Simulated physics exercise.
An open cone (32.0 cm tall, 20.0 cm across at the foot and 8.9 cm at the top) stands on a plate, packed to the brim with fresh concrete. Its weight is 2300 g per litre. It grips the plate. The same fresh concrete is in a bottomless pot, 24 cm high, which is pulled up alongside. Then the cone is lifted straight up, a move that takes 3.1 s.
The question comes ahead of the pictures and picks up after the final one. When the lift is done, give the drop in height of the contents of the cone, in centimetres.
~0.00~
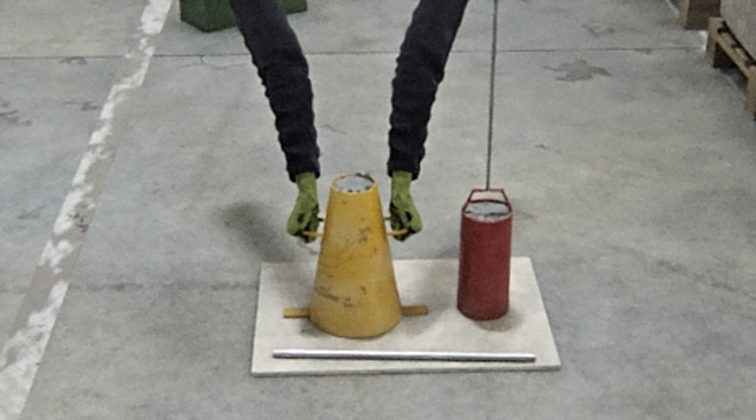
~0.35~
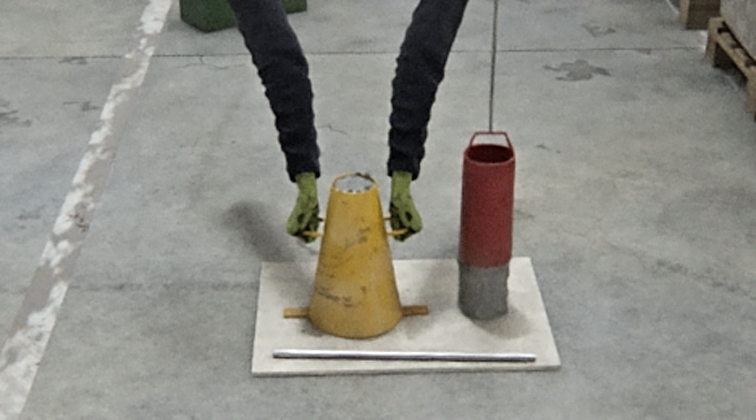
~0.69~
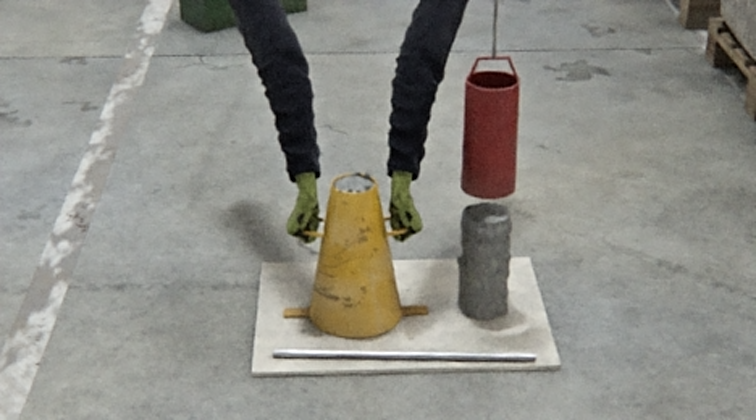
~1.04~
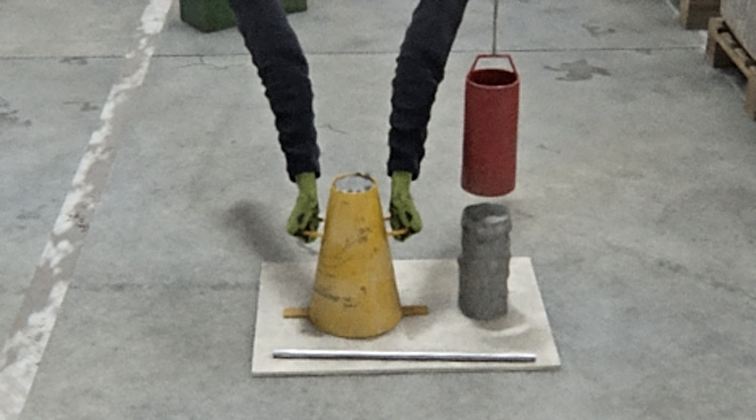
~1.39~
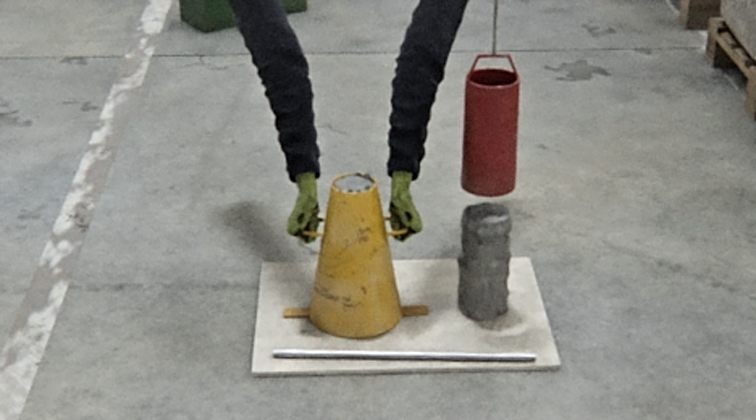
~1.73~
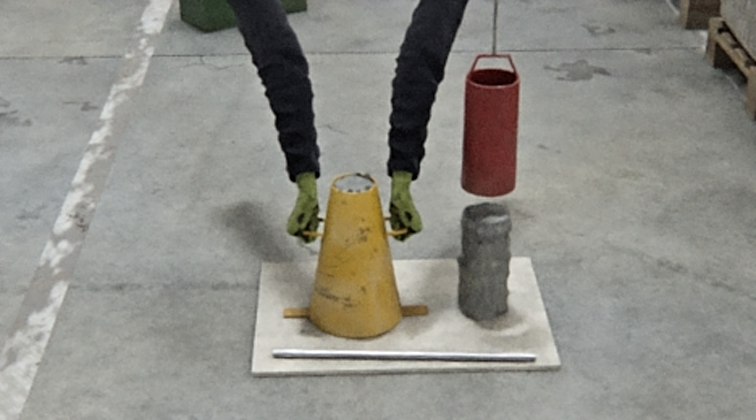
Roughly 0 centimetres.
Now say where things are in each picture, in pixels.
In the first picture, middle of the pot's mouth at (487, 211), still down; middle of the cone's top at (354, 184), not yet moved.
In the second picture, middle of the pot's mouth at (489, 155), raised 13 cm; middle of the cone's top at (354, 184), not yet moved.
In the third picture, middle of the pot's mouth at (493, 81), raised 30 cm; the pot's heap 24 cm high and 11 cm wide, top at (487, 213); middle of the cone's top at (354, 184), not yet moved.
In the fourth picture, middle of the pot's mouth at (493, 79), raised 31 cm; the pot's heap 24 cm high and 11 cm wide, top at (487, 213); middle of the cone's top at (354, 184), not yet moved.
In the fifth picture, middle of the pot's mouth at (493, 79), raised 31 cm; the pot's heap 24 cm high and 11 cm wide, top at (487, 213); middle of the cone's top at (354, 184), not yet moved.
In the sixth picture, middle of the pot's mouth at (493, 79), raised 31 cm; the pot's heap 24 cm high and 11 cm wide, top at (487, 213); middle of the cone's top at (354, 184), not yet moved.
After 2.5 s, the cone is up 7.3 cm; the fresh concrete has come down 0.1 cm to 32 cm and is 20 cm wide.
After 3.3 s, the cone is up 20 cm; the fresh concrete has come down 0.1 cm to 32 cm and is 20 cm wide.
After 4.1 s, the cone is up 33 cm; the fresh concrete has come down 0.1 cm to 32 cm and is 20 cm wide.
After 5.0 s, the cone is clear; the fresh concrete has come down 0.1 cm to 32 cm and is 20 cm wide.
After 5.6 s, at rest, the cone is clear; the fresh concrete has come down 0.1 cm to 32 cm and is 20 cm wide.
